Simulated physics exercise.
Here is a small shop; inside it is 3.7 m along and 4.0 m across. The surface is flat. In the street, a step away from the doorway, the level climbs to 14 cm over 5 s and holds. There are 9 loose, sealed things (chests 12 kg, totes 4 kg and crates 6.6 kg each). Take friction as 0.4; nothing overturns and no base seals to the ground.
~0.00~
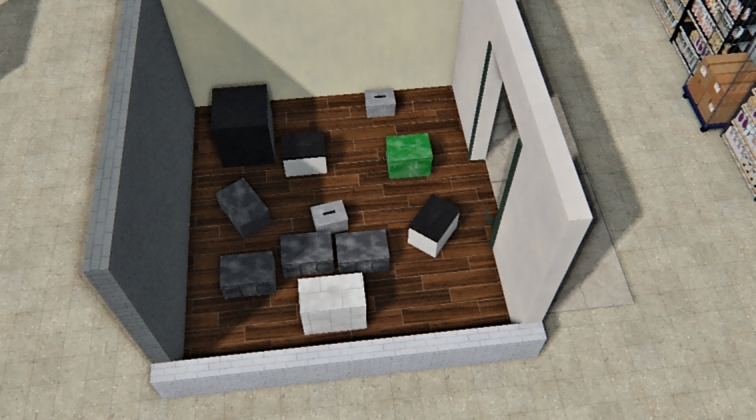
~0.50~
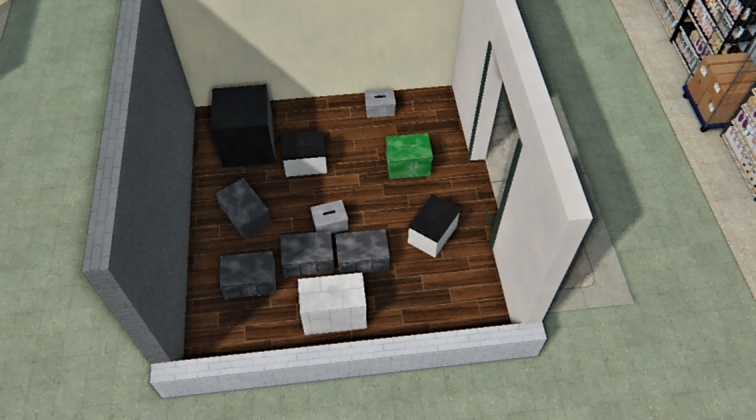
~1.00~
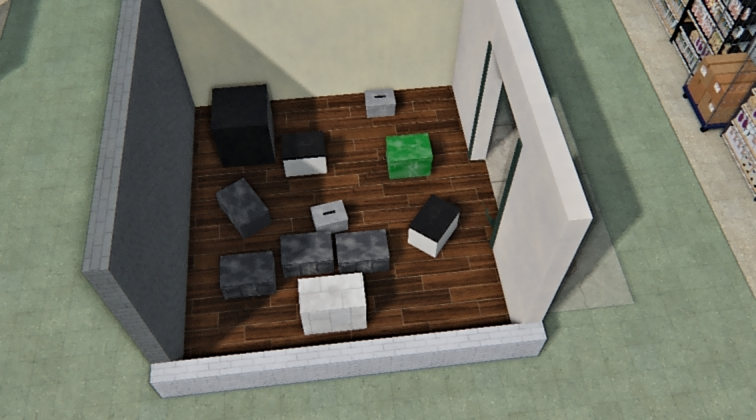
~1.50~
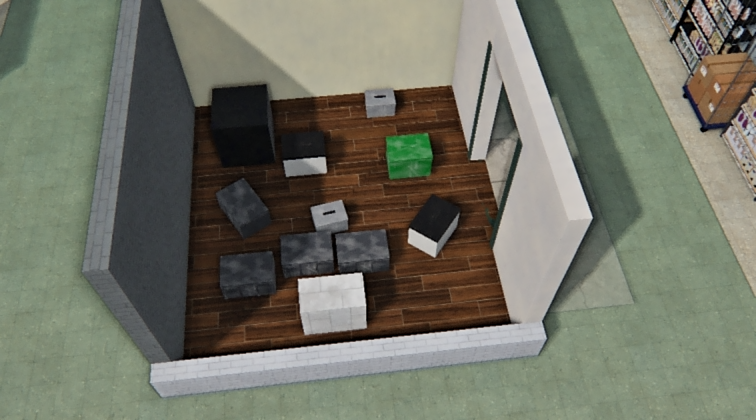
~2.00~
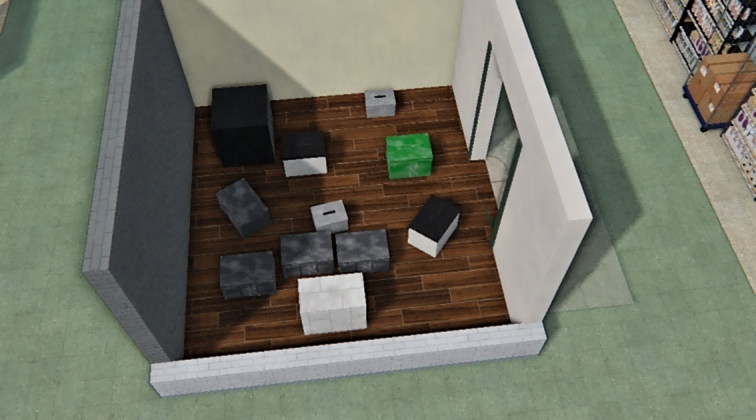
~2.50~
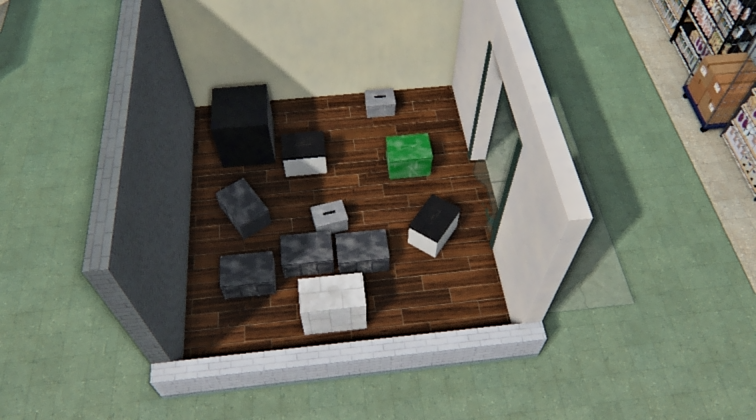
A small roofless shop with a dark wooden floor is seen from high above, with shelves outside at the upper right. Inside, a large black box stands at back left, a green one right of centre, a white one in front, and grey and black-and-white ones between. The camera and boxes stay still while the ground outside switches from beige to green, followed by the patch beside the right-hand doorway.
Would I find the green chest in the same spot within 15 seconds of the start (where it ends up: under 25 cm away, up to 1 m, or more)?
Green chest moves a short way.
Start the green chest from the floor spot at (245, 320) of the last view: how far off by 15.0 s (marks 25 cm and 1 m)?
It slides a little.
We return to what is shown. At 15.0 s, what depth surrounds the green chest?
About 6 cm.
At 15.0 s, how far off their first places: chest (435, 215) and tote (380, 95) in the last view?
In that order: 140 cm, 80 cm.
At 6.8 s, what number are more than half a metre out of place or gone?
By then 2.
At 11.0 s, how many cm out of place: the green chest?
Roughly 50 cm by then.
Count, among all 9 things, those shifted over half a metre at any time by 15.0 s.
That makes 9.
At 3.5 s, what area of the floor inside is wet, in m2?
Roughly 1.0 m2.
After 3.5 s the green chest is near (409, 147), 0.0 m from its start, aground; 0 afloat.
After 6.8 s the green chest is near (392, 121), 0.5 m from its start, aground; 1 afloat.
After 11.0 s the green chest is near (392, 121), 0.5 m from its start, aground; 6 afloat.
After 15.0 s the green chest is near (398, 123), 0.4 m from its start, afloat; 9 afloat.
